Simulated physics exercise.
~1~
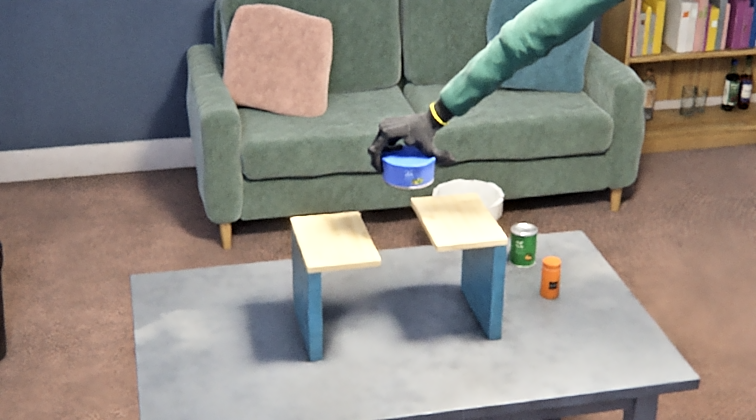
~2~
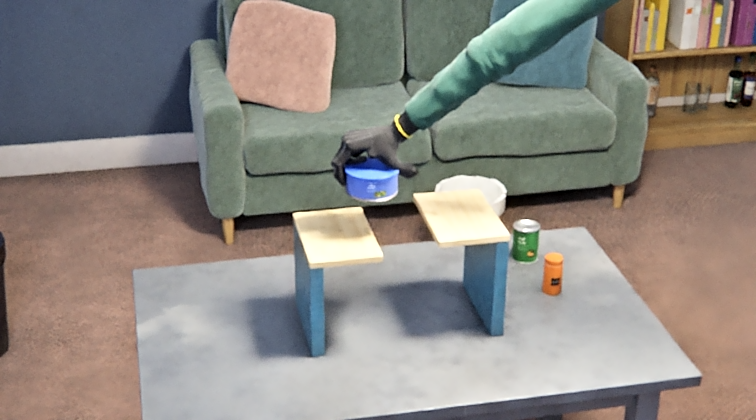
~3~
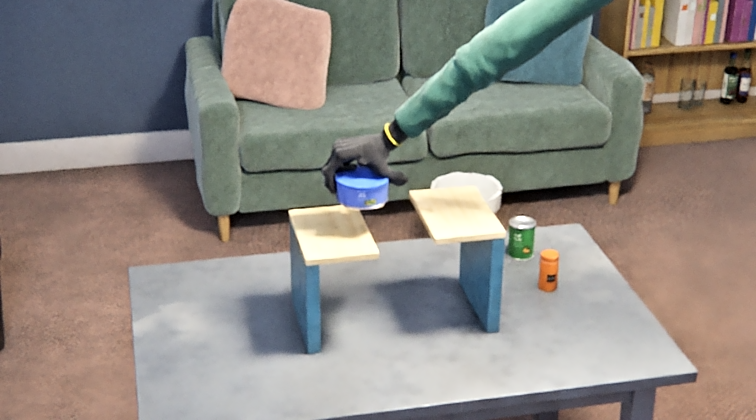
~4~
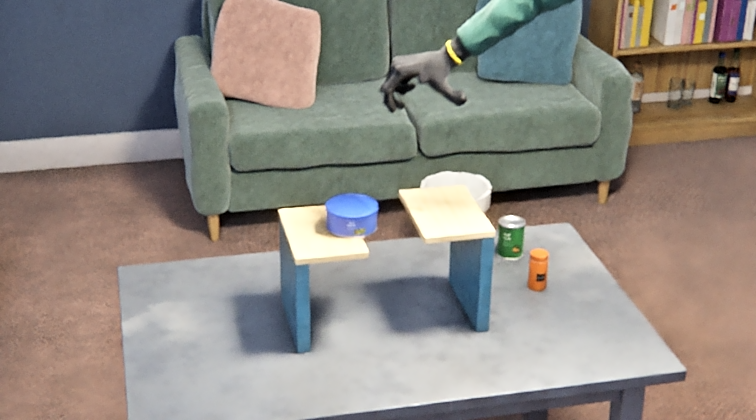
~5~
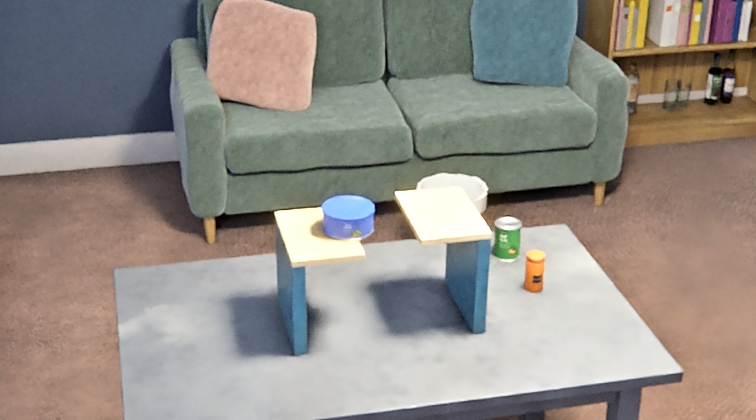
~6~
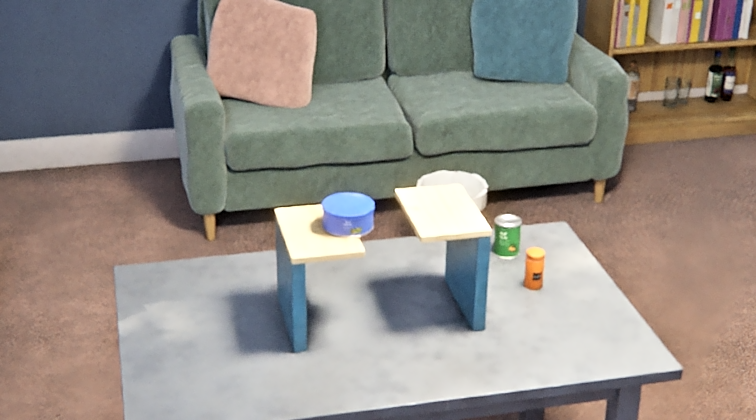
In this clip, a gloved hand carries a blue tub leftward above two wooden ledges on a gray table, lowers it onto the left ledge's inner edge, and withdraws. The tub stays perched there beside the gap, while the green tin and orange shaker remain in place.
